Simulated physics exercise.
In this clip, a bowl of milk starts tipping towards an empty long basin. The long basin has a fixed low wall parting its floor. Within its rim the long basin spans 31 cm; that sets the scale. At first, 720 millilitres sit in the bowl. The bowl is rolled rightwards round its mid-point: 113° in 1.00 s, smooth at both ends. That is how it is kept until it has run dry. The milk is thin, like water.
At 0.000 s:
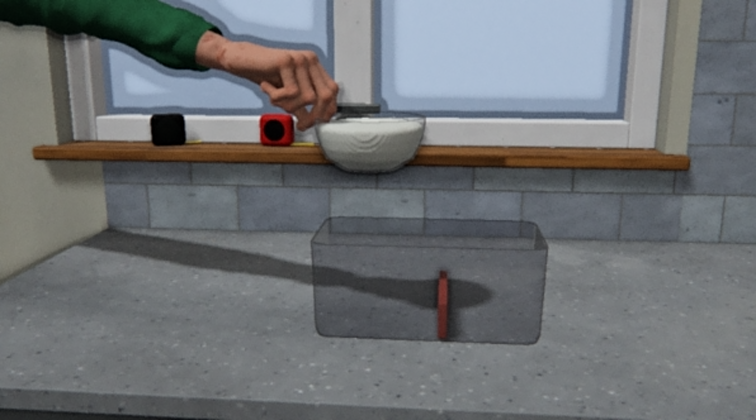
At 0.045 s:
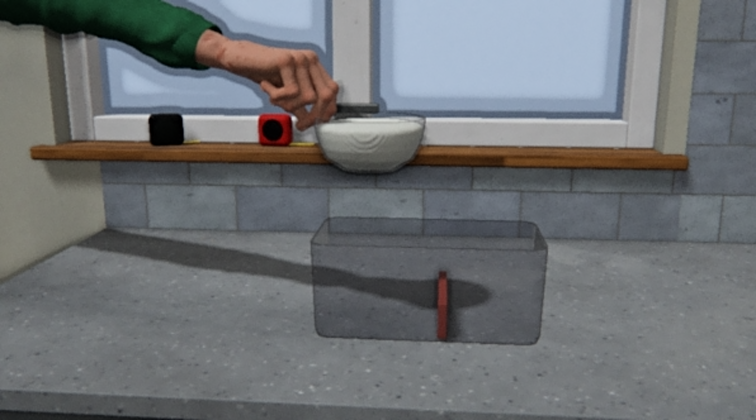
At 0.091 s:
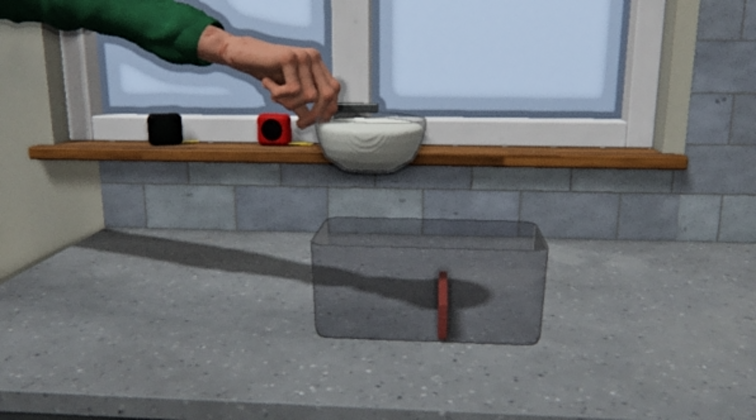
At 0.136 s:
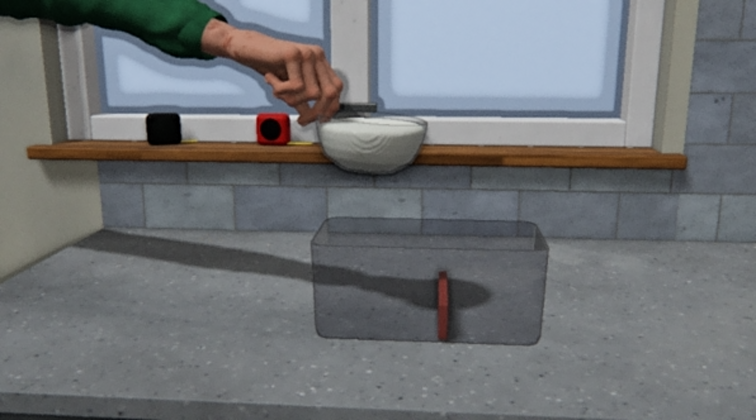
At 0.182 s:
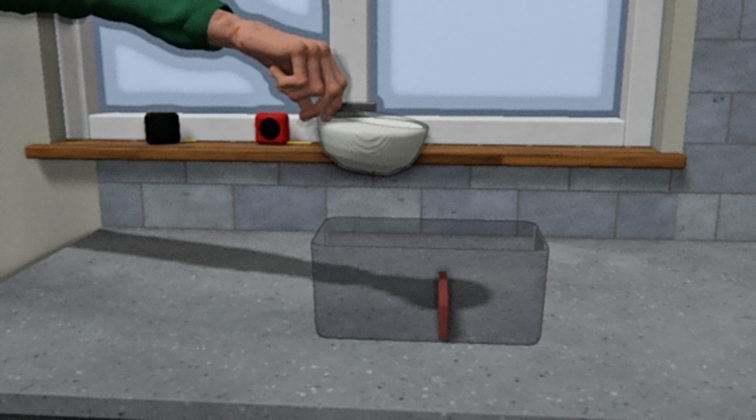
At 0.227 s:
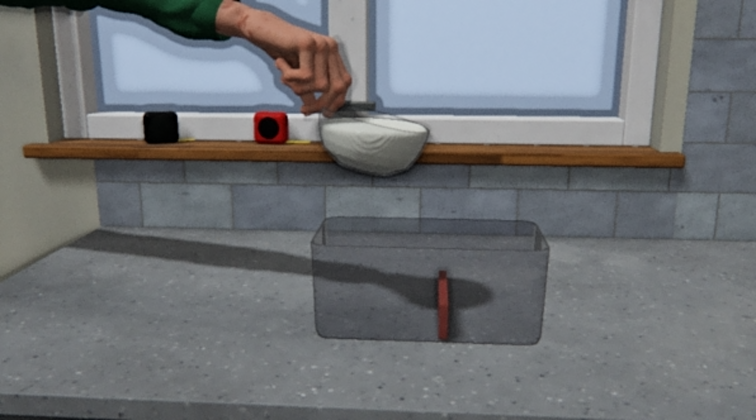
The video shows a hand in a green sleeve gripping a pale bowl above a clear, long basin with a red upright piece on a grey counter, slowly tilting the bowl slightly to the right.
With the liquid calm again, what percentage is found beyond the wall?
Beyond the wall there is roughly 77 percent.
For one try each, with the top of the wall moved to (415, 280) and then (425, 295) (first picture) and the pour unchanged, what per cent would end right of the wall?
Respectively close to 95 and 85 %.
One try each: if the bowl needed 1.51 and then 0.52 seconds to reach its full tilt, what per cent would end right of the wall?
In turn about 80 and 55 per cent.
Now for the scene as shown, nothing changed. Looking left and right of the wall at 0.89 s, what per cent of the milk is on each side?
20 on the left and 76 on the right, roughly.
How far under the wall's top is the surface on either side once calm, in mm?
Left about 44 mm, while the right is about 18 mm.
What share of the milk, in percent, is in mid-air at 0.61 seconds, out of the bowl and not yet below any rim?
Around 38 in a hundred.
By 0.61 s the tilt is 75° and 33 per cent is still to pour, 1 is left of the wall and 29 right of it.
By 0.89 s the tilt is 110° and 0 per cent is still to pour, 19 is left of the wall and 77 right of it.
By 1.18 s the tilt is 113° and 0 per cent is still to pour, 23 is left of the wall and 77 right of it.
By 1.50 s the tilt is 113° and 0 per cent is still to pour, 23 is left of the wall and 77 right of it.
At rest 23 per cent lies left of the wall, 77 right of it and 0 outside.
